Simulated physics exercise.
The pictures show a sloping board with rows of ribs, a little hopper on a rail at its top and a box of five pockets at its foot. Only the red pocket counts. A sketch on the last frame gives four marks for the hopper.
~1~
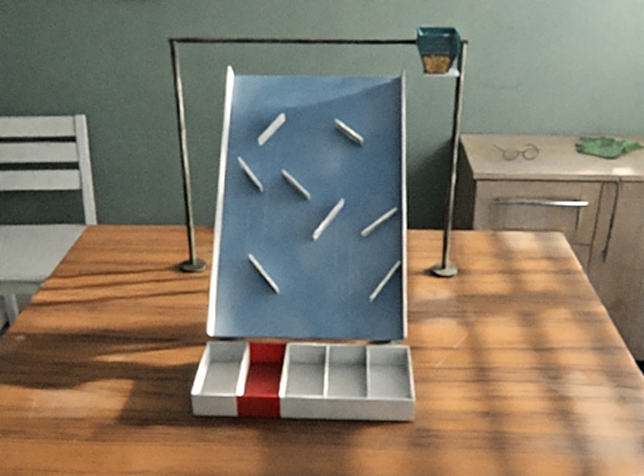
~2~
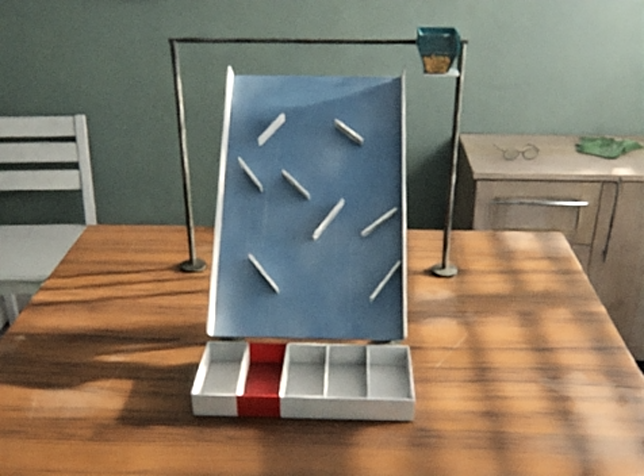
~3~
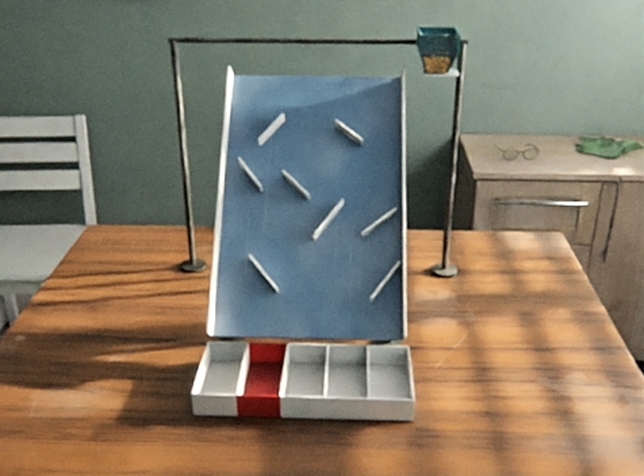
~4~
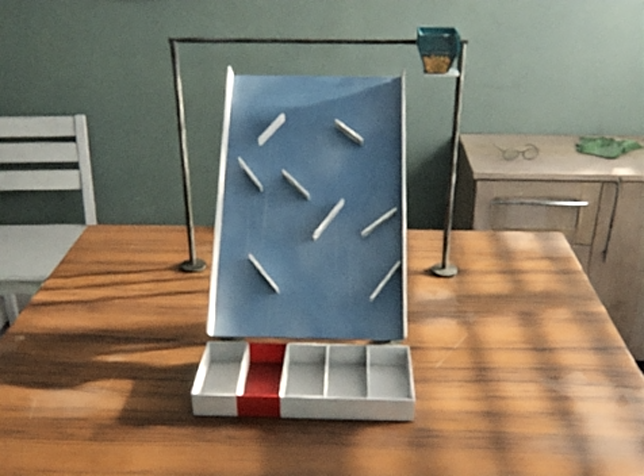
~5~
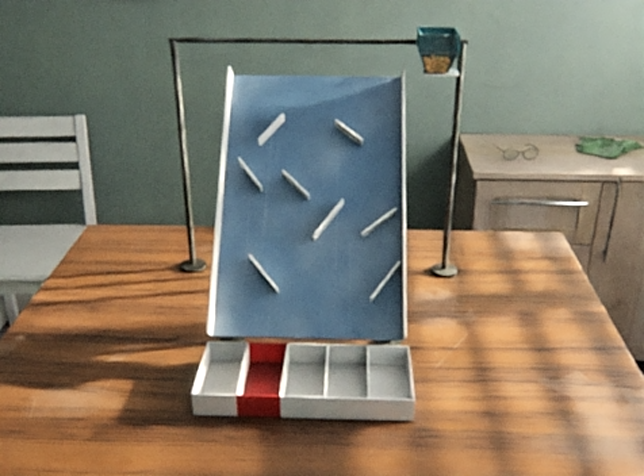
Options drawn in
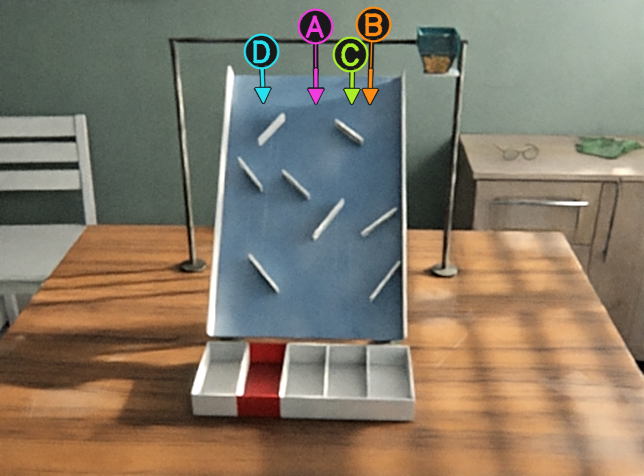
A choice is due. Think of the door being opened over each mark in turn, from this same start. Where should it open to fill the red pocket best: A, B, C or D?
Mark A.
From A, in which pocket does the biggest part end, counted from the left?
The third.
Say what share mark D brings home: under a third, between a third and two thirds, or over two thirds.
Mark D gives under a third.
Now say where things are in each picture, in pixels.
Hopper at (436, 63), dried chickpeas, door shut, in the first picture.
Ribs (259, 139) to (283, 114), (335, 120) to (362, 140), (239, 157) to (261, 187), in the second picture.
Ribs (282, 170) to (308, 195), (313, 237) to (343, 199), (362, 233) to (396, 208), in the third picture.
Ribs (249, 254) to (277, 289), (371, 298) to (400, 261), in the fourth picture.
Red pocket at (259, 404), number 2 of 5 from the left, in the fifth picture.
On the marked copy, mark A meets the board at (315, 98); mark B meets the board at (370, 98); mark C meets the board at (351, 98); mark D meets the board at (263, 97).
With A, about a third in the red pocket, about two thirds in other pockets.
With B, a small part in the red pocket, most in other pockets, a stray few outside the box.
With C, a small part in the red pocket, most in other pockets, a stray few held on the board.
With D, none in the red pocket, nearly all in other pockets, a stray few outside the box.
